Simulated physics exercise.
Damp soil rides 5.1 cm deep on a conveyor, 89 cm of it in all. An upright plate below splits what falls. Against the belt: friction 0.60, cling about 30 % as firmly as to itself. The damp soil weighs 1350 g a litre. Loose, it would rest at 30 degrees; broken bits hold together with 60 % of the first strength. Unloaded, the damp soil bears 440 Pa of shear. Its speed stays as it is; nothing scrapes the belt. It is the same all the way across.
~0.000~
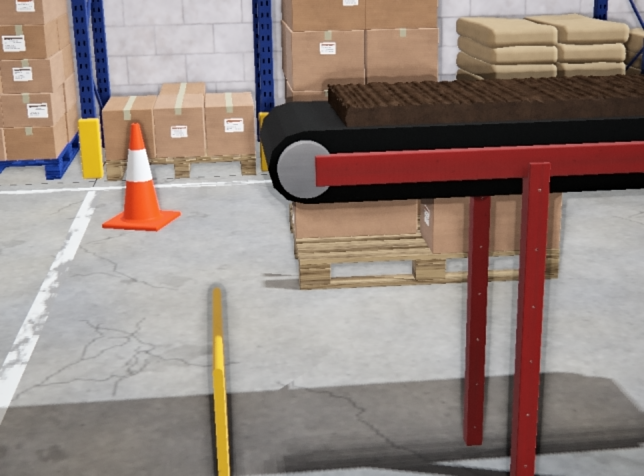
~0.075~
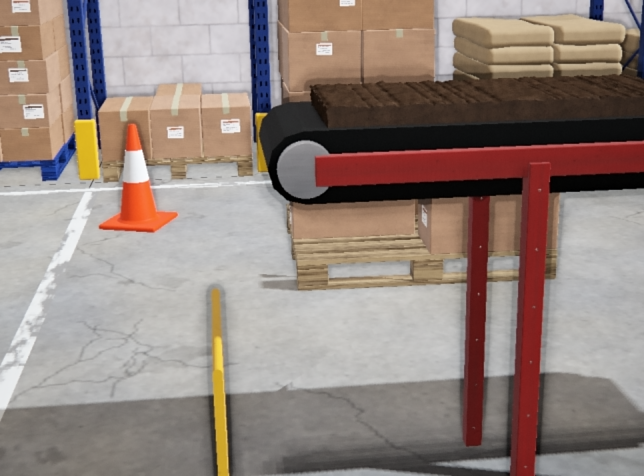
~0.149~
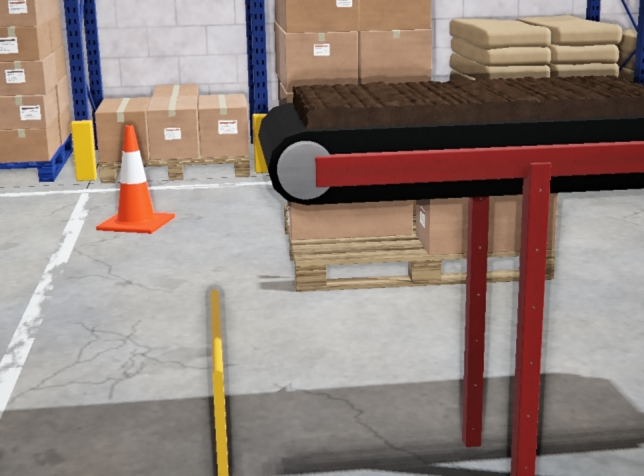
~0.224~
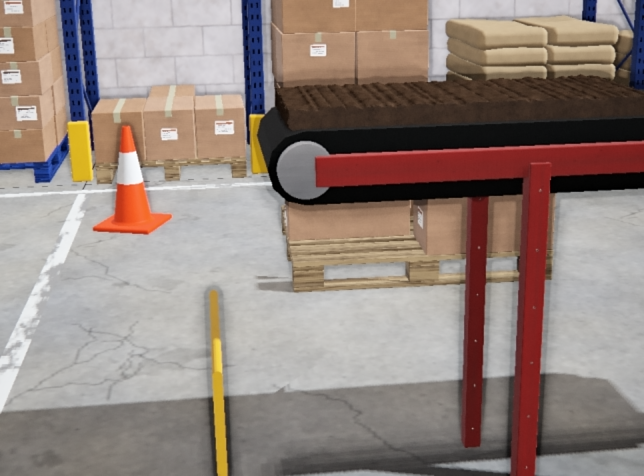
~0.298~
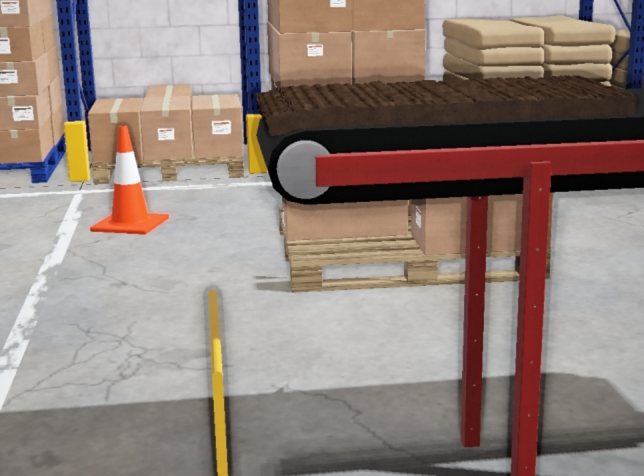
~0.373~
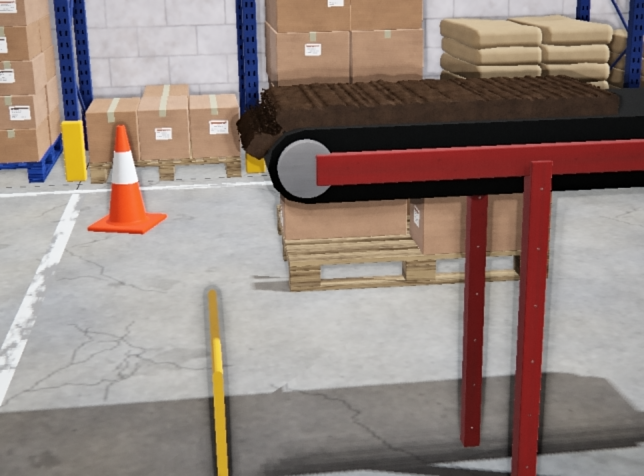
To begin with, a thick slab of dark brown soil rides left along a black conveyor belt on red supports, above an upright yellow post in a warehouse. The slab advances steadily to the belt's rounded end, then its front edge pushes out past the roller, bending downward and cracking into rough crumbs.
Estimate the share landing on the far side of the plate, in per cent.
It comes to some 72 %.
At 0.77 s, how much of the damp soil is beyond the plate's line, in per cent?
Near 12 %.
After 0.77 s, 13 % is beyond the plate's line.
After 1.24 s, 37 % is beyond the plate's line.
After 1.71 s, 60 % is beyond the plate's line.
After 2.18 s, 72 % is beyond the plate's line.
After 3.51 s, at the end, 72 % is beyond the plate's line.
